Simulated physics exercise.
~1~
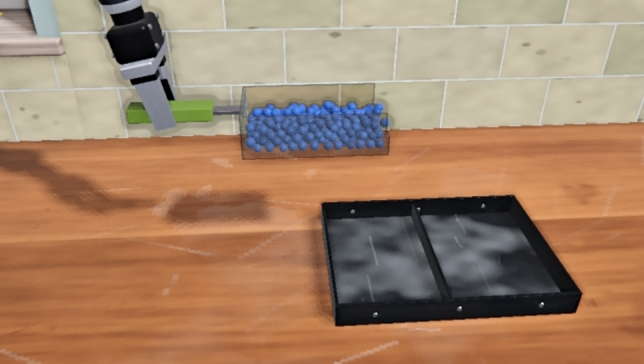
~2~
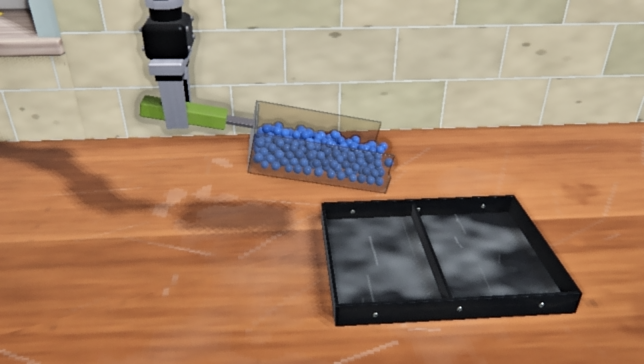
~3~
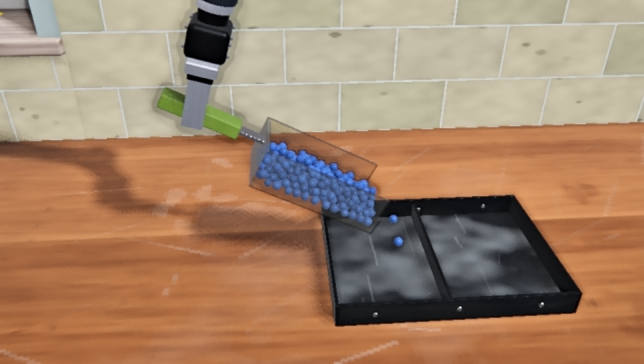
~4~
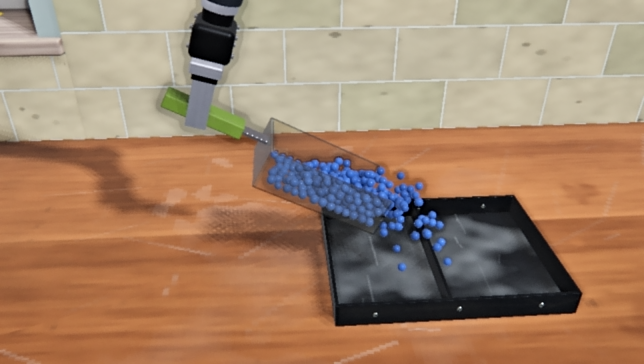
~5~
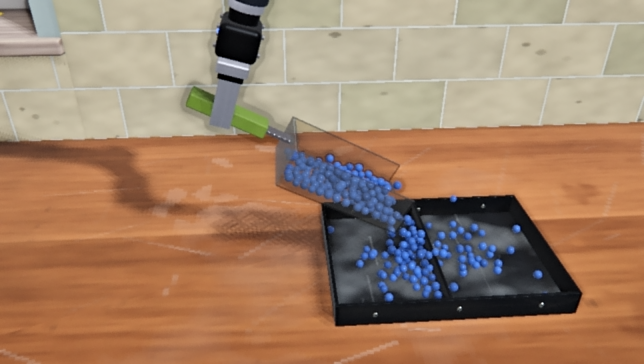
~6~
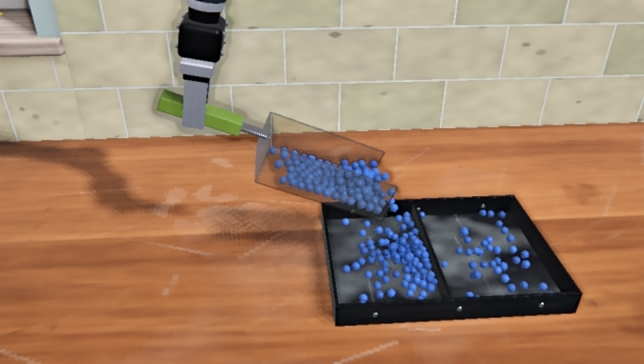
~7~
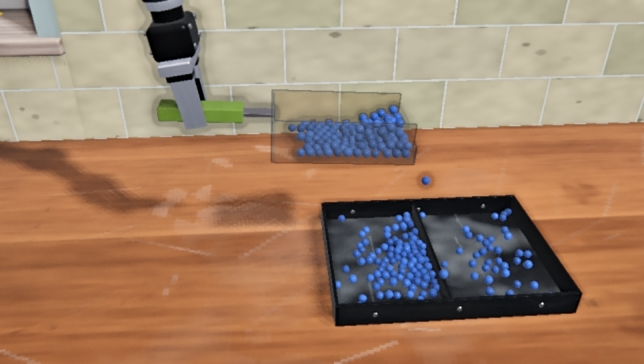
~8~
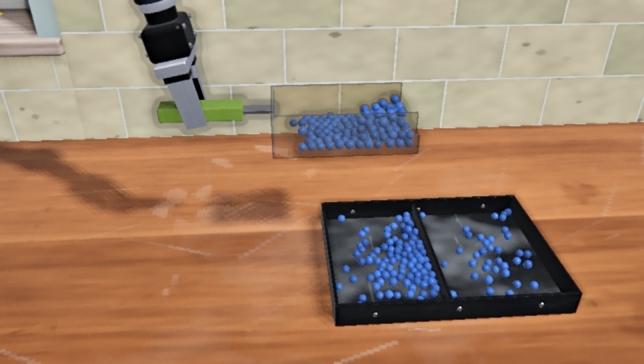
A robot arm in black and grey grips the green handle of a clear box filled with small blue beads, above a wooden counter before a pale tiled wall, seen from slightly above. To the right lies a black tray split in two by a divider. The arm tips the box down to the right, and beads spill over its edge into both halves of the tray. The box shifts right while pouring, then draws back left and levels out as a last bead drops. It ends held level, still well filled, with more beads in the tray's left half than its right.
